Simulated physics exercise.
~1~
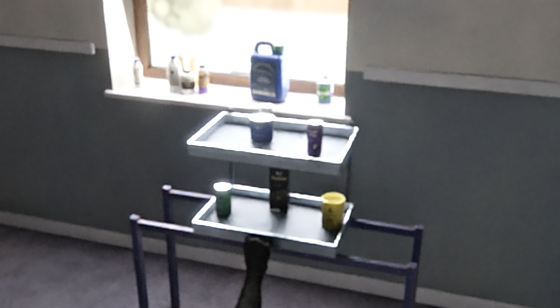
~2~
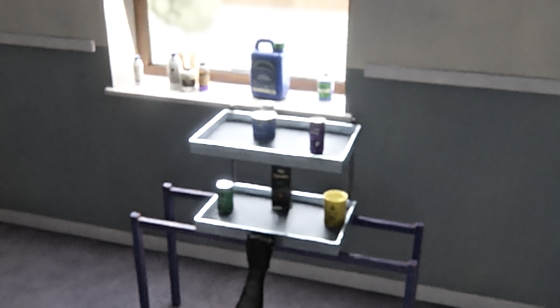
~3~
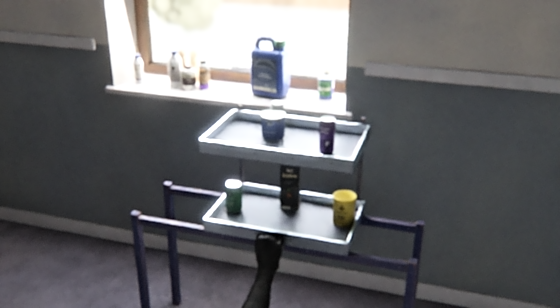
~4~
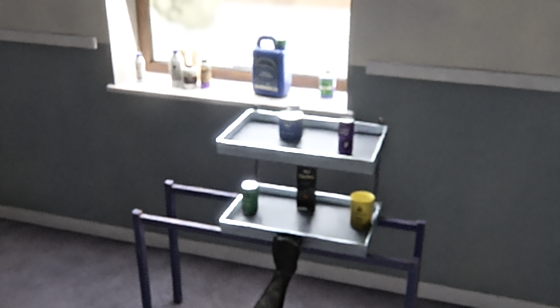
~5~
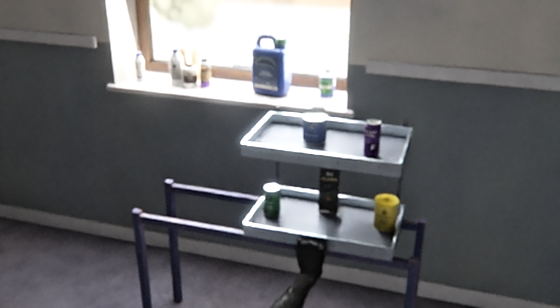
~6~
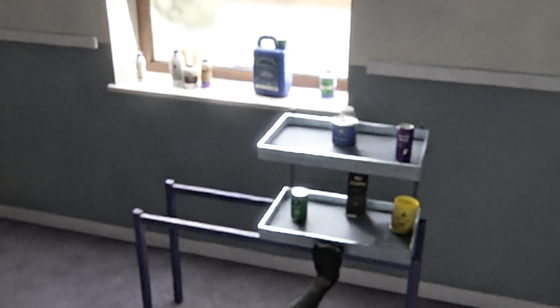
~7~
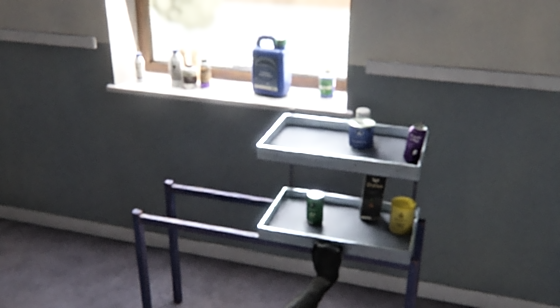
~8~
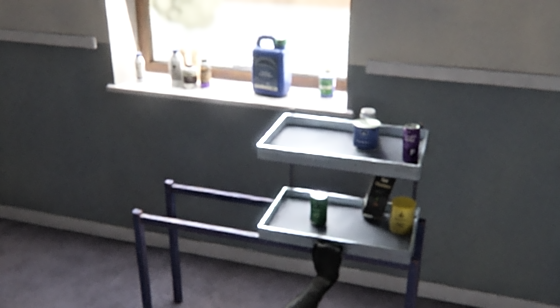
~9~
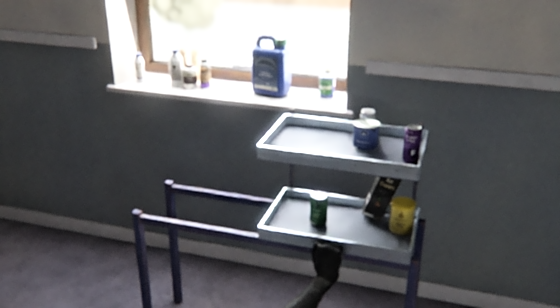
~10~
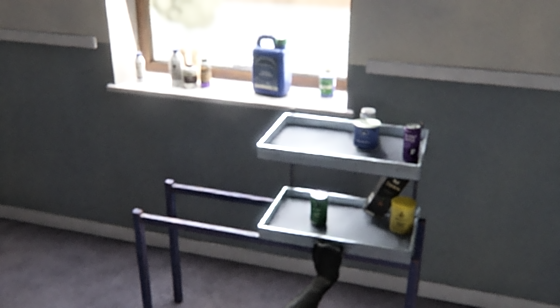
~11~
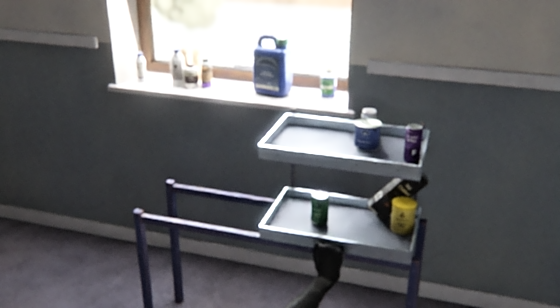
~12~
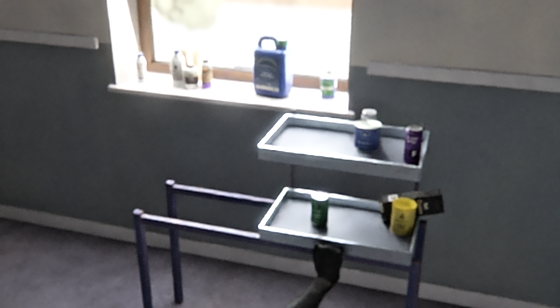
A dark arm slid a two-tier tray holding small containers to the right along a rail frame until it stopped, and the items shifted right; the black carton on the lower tier tipped over beside the yellow tin, ending on its side.
